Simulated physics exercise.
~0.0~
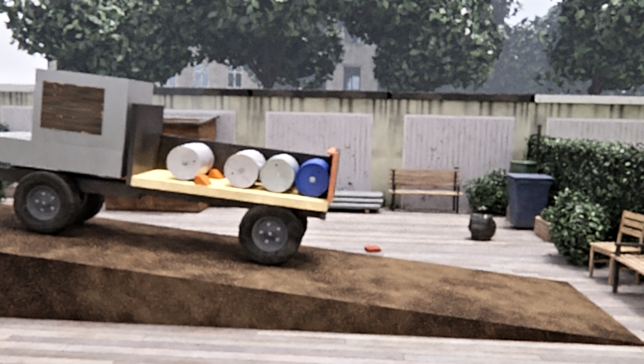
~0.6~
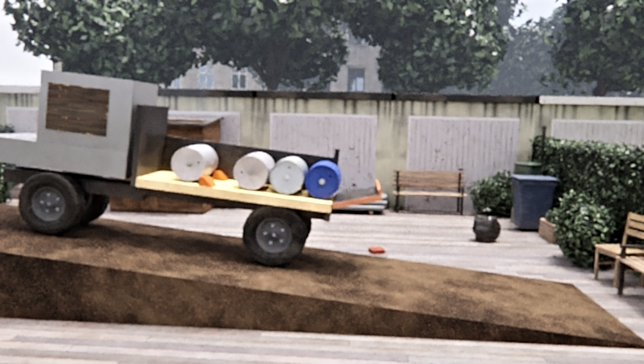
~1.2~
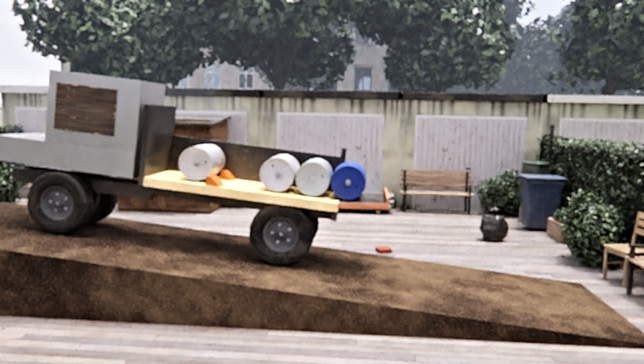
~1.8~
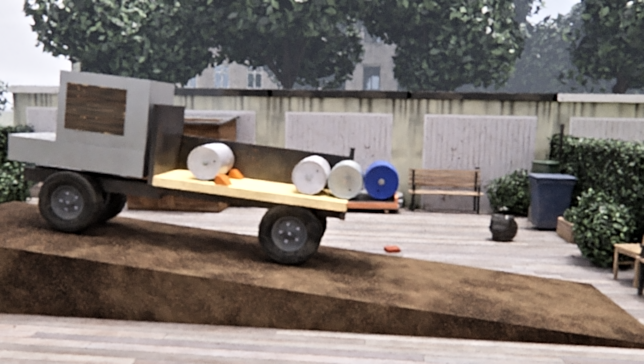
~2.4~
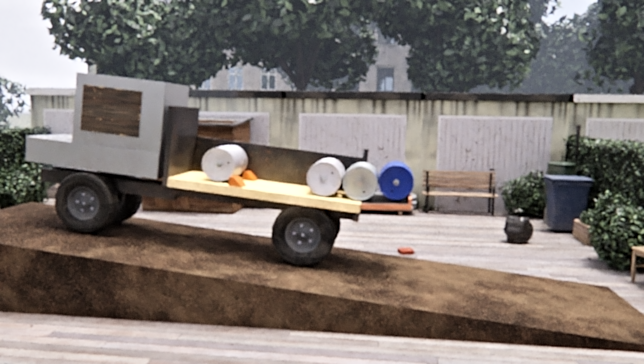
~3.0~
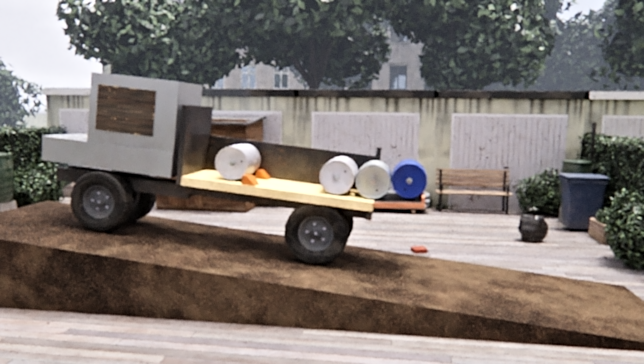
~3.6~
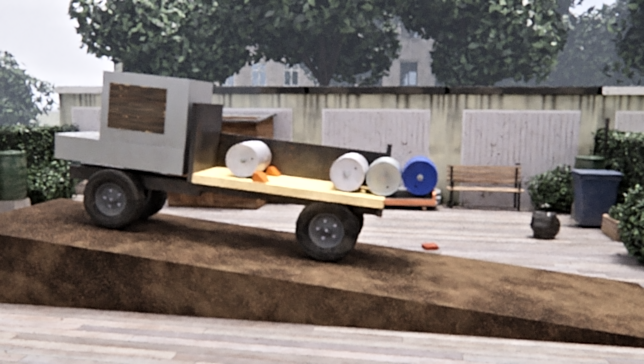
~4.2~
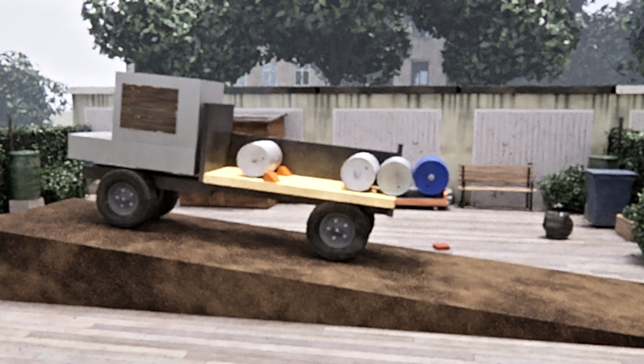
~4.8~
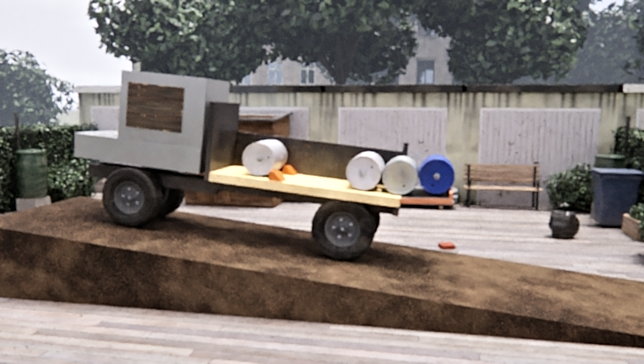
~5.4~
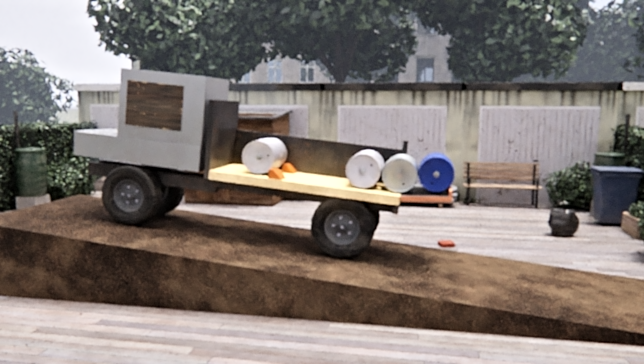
A truck on a slope lowers its tailgate, and the blue barrel rolls right onto it and stops.
